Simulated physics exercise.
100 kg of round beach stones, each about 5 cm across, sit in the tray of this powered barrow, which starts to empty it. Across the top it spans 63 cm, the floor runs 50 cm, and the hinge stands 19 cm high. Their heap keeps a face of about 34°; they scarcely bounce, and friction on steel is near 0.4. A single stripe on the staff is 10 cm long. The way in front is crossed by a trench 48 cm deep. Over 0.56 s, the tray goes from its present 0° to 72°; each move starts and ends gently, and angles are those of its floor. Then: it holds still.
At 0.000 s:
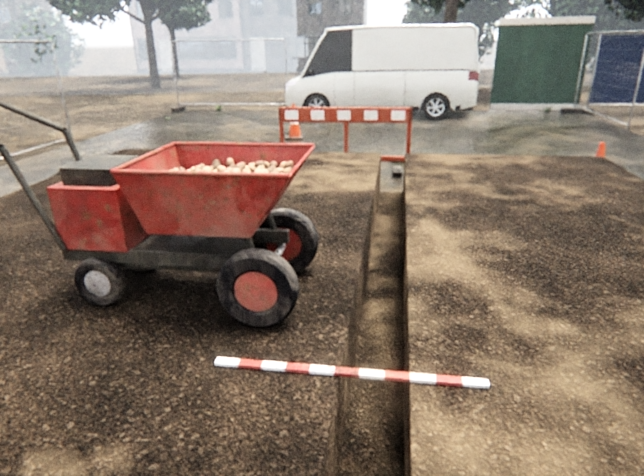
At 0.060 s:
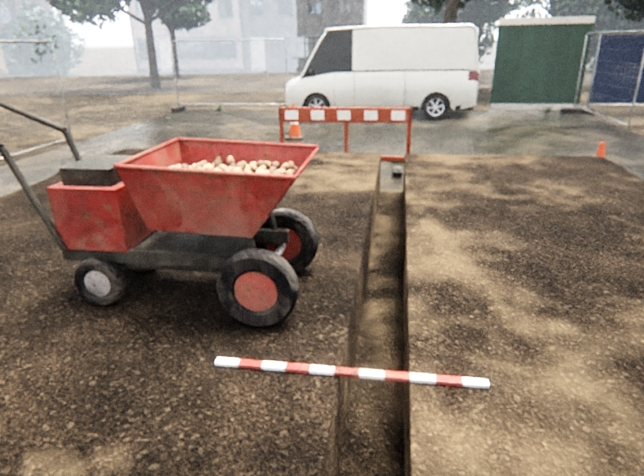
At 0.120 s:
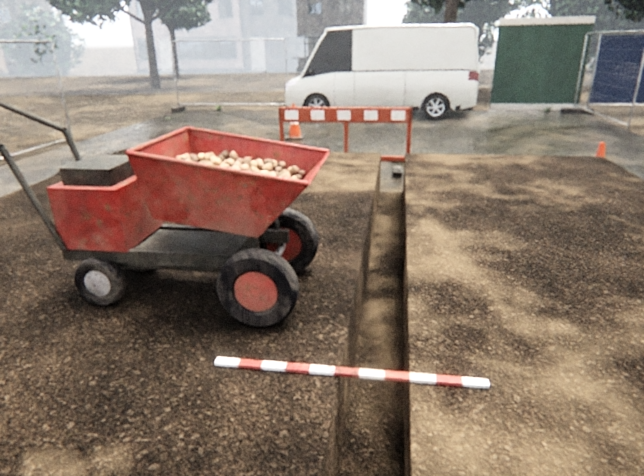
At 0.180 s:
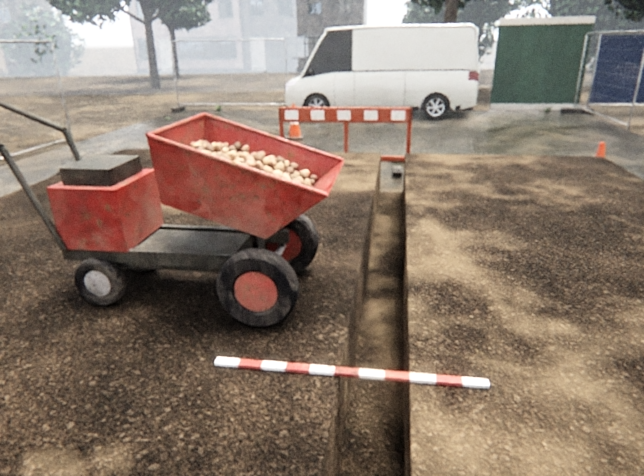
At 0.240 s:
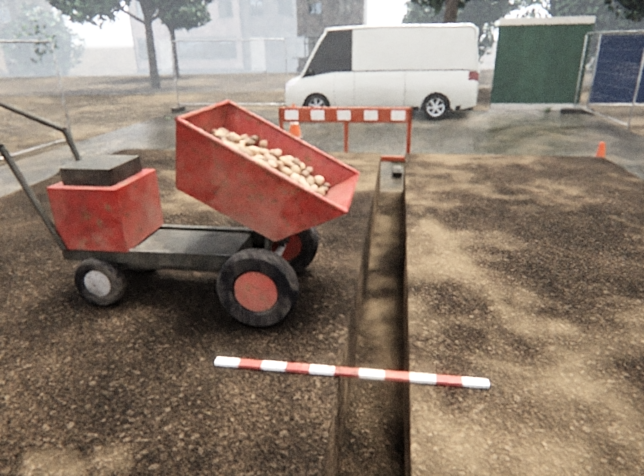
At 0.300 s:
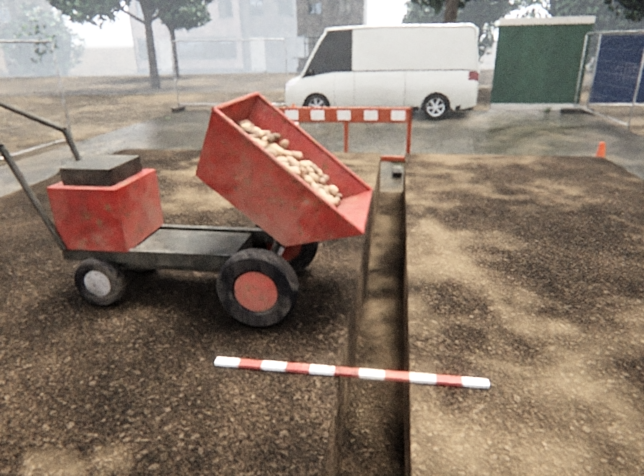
The clip shows a red powered barrow loaded with pale stones standing beside a narrow trench, its tray tilting steadily forward to the right while the stones shift toward the lowered lip and the wheels stay still.
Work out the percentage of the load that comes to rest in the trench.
It works out at about 23 per cent of the load.
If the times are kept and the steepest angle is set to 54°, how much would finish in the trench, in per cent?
Near 15 per cent then.
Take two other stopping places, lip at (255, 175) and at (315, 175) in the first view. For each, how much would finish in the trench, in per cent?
The first start gives about 55 per cent, the second about 5.
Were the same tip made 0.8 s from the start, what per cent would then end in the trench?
Roughly 30% would finish there.
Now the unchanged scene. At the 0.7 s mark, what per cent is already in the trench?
About 5 per cent by then.
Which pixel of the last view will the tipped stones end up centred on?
Roughly at pixel (466, 303).
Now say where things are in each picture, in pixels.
Lip at (289, 176), floor tilted 0°, highest stones at (244, 169), in the first frame.
The tray is at 2°, its lip at (294, 178); the top of the load is at (221, 166); the stones move at 0.5 m/s on average, in the second frame.
Lip at (308, 184), floor tilted 9°, highest stones at (204, 160); the stones move at 1.0 m/s on average, in the third frame.
The tray is at 18°, its lip at (327, 195); the top of the load is at (208, 148); the stones move at 1.4 m/s on average, in the fourth frame.
Lip at (346, 212), floor tilted 28°, highest stones at (221, 136); the stones move at 1.6 m/s on average, in the fifth frame.
Lip at (363, 233), floor tilted 40°, highest stones at (245, 128); the stones move at 1.7 m/s on average, in the sixth frame.
After 0.4 s the floor is at 61°; 100 % in the tray; the foremost stones are at (362, 247).
After 0.7 s the floor is at 72°; 73 % in the tray, 5 % in the trench, 21 % past the trench; the foremost stones are at (453, 300).
After 1.0 s the floor is at 72°; 14 % in the tray, 9 % in the trench, 77 % past the trench; the foremost stones are at (643, 315).
After 3.0 s the floor is at 72°; 0 % in the tray, 23 % in the trench, 77 % past the trench; the foremost stones are past the picture's edge.
